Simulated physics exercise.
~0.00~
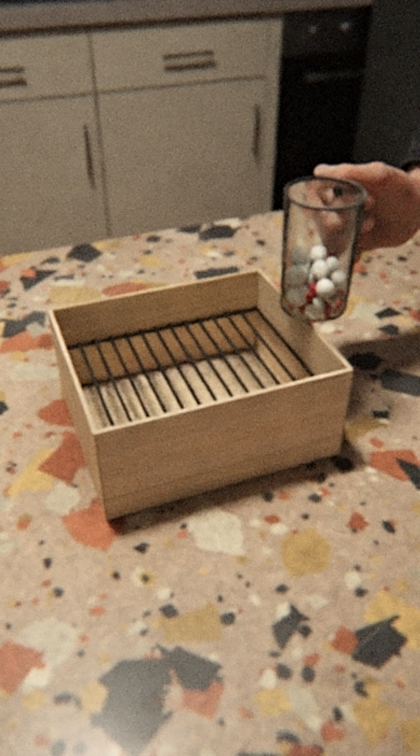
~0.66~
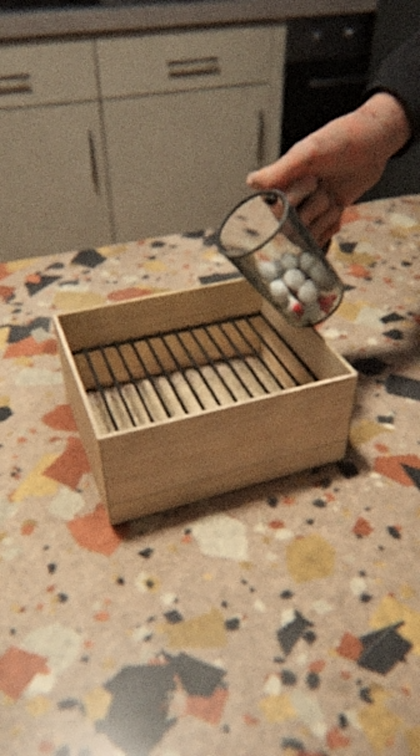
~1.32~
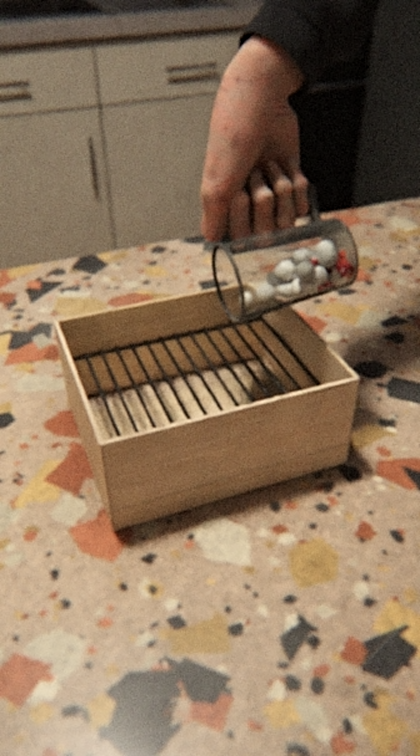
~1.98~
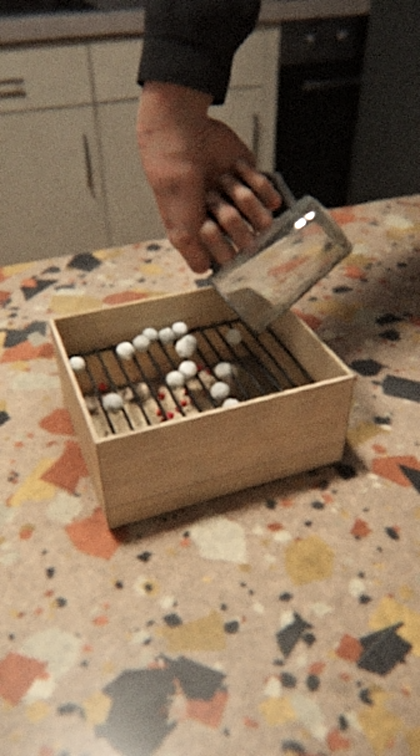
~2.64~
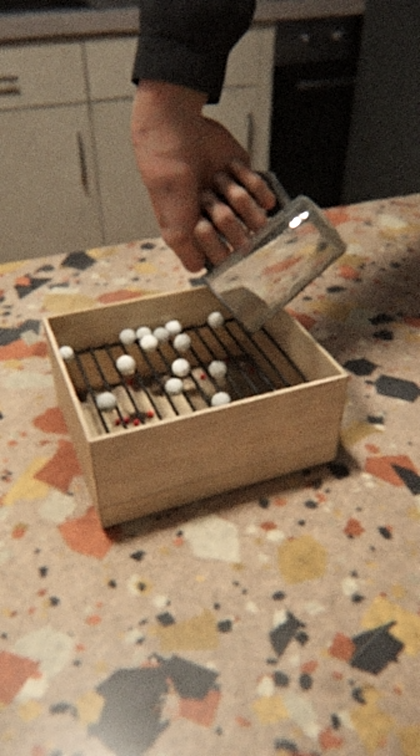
On a speckled stone counter in a kitchen, an open wooden box with a grille of dark wires across it sits in front of pale cabinets. A hand at the right holds up a clear glass containing white balls and smaller red bits. The hand moves the glass left over the box, tilting it until it lies on its side, then tips it further so that everything pours out. The white balls scatter across the grille while the red bits drop between the wires. At the end, the white balls rest on top, the red bits lie beneath, and the hand still holds the emptied glass upside down over the box.
